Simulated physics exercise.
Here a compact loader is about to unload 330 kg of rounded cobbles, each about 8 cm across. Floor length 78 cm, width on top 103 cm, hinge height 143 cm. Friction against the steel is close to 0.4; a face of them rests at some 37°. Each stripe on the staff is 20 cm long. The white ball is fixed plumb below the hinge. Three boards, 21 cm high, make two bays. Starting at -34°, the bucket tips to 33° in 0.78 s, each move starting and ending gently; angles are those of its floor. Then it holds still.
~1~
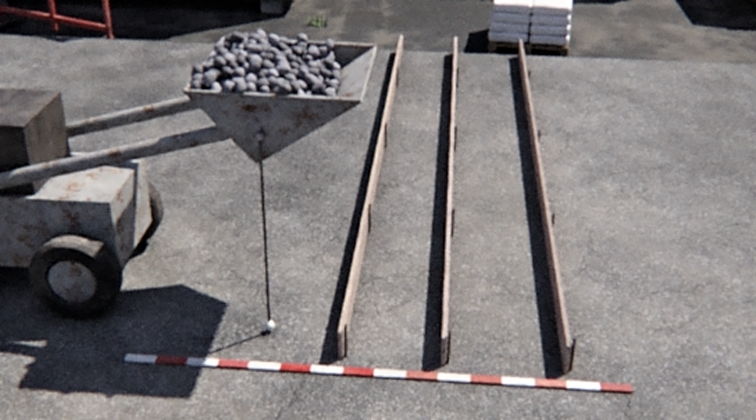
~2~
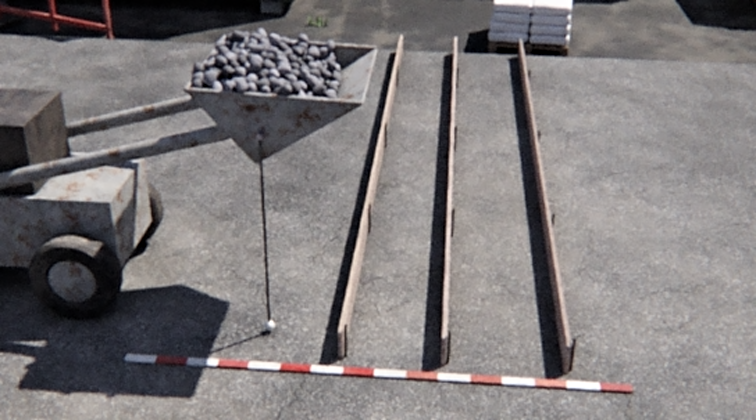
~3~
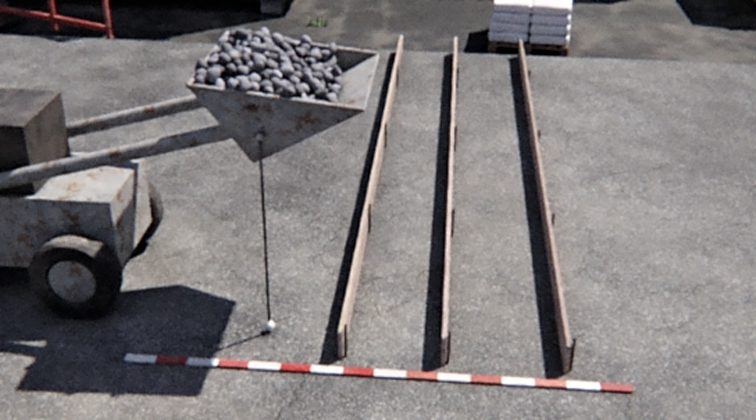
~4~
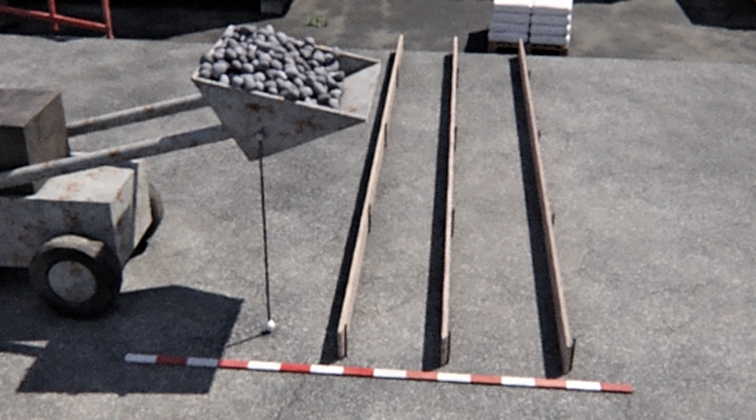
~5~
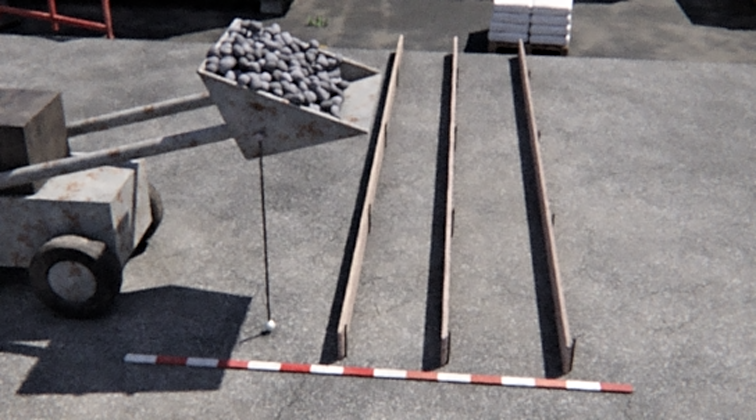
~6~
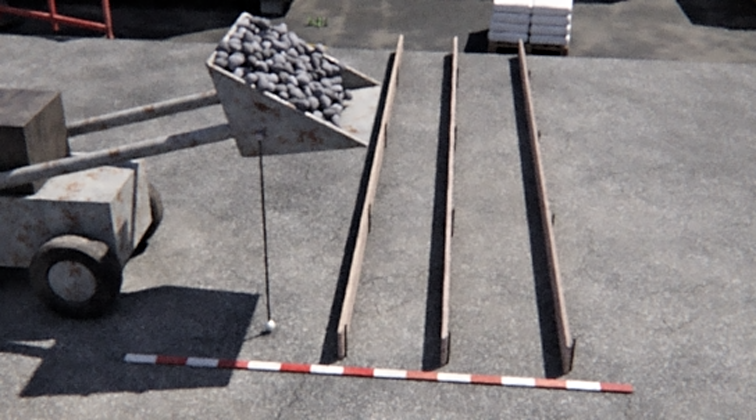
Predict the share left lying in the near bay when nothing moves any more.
About 90 per cent.
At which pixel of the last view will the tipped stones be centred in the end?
Their middle is at about (413, 283).
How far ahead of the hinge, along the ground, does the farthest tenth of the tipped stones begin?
Roughly 140 cm ahead of it.
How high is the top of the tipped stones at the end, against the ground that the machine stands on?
Some 32 cm above that level.
A little later the floor is at 22°; 100 % in the bucket; the foremost stones are at (349, 135).
Then the floor is at 33°; 75 % in the bucket, 2 % short of the bays, 24 % in the near bay; the foremost stones are at (394, 207).
Later still the floor is at 33°; 25 % in the bucket, 2 % short of the bays, 72 % in the near bay, 2 % in the far bay; the foremost stones are at (469, 262).
In the end the floor is at 33°; 0 % in the bucket, 88 % in the near bay, 12 % in the far bay; the foremost stones are at (545, 295).
